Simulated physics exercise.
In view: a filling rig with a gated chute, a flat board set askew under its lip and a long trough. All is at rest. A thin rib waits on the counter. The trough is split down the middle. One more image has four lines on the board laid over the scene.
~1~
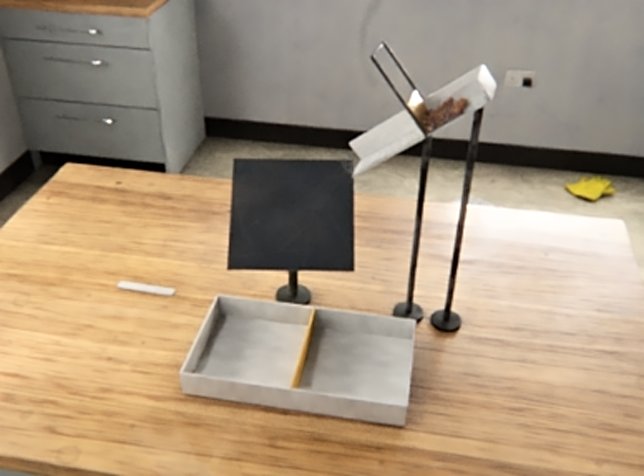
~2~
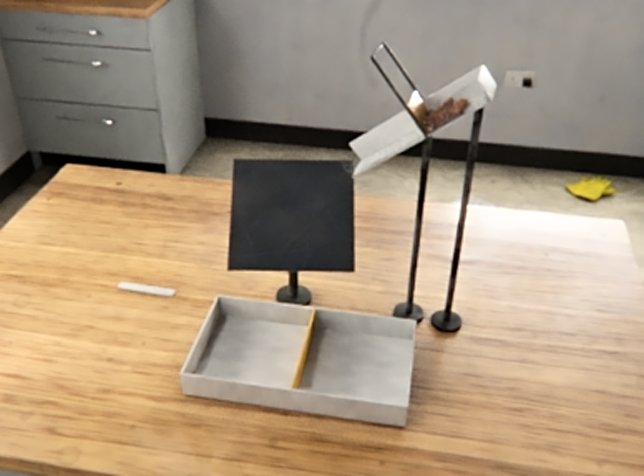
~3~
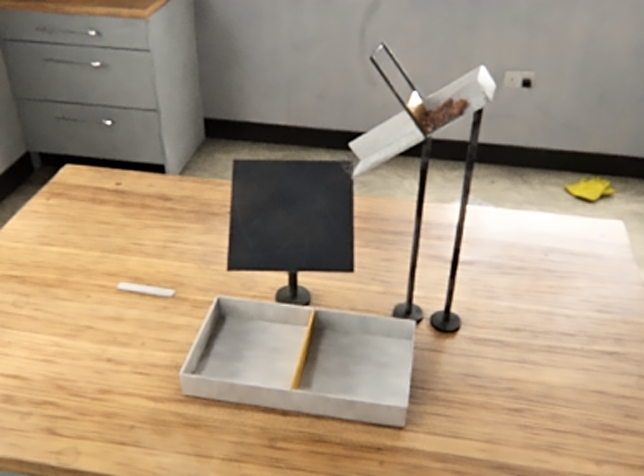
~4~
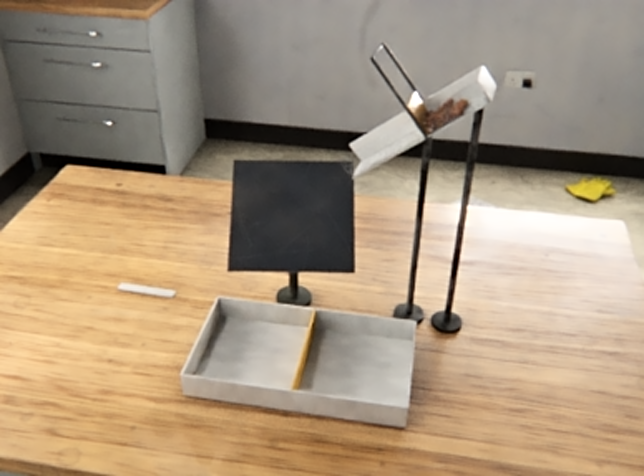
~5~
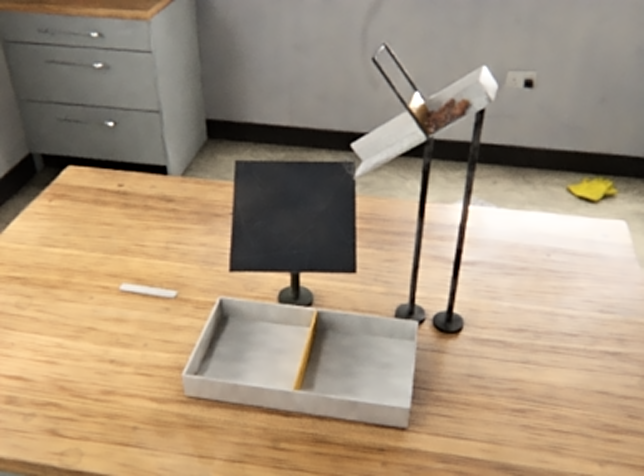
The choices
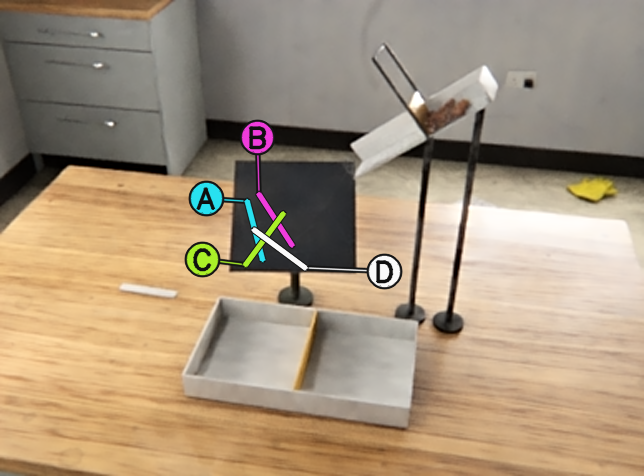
The clip opens on a wooden table holding a tilted pale chute with small brown pieces behind its gate, a dark square board on a stand, and a shallow grey tray split by a yellowish divider. A thin white strip lies at left. Nothing visibly moves throughout, and the gate stays shut.
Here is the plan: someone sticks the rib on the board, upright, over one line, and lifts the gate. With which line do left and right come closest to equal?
B works best here.
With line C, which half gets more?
The left half.
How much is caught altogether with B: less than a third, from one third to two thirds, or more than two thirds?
More than two thirds.
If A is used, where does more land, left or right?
More lands on the left.
On the marked copy, line A from (247, 201) to (262, 259); line B from (259, 194) to (291, 245); line C from (283, 213) to (245, 264); line D from (254, 230) to (305, 267).
If A is chosen, of what is caught, nearly all in the left half, a small part in the right.
If B is chosen, of what is caught, about half in the left half, about half in the right.
If C is chosen, of what is caught, nearly all in the left half, a small part in the right.
If D is chosen, of what is caught, about a quarter in the left half, most in the right.
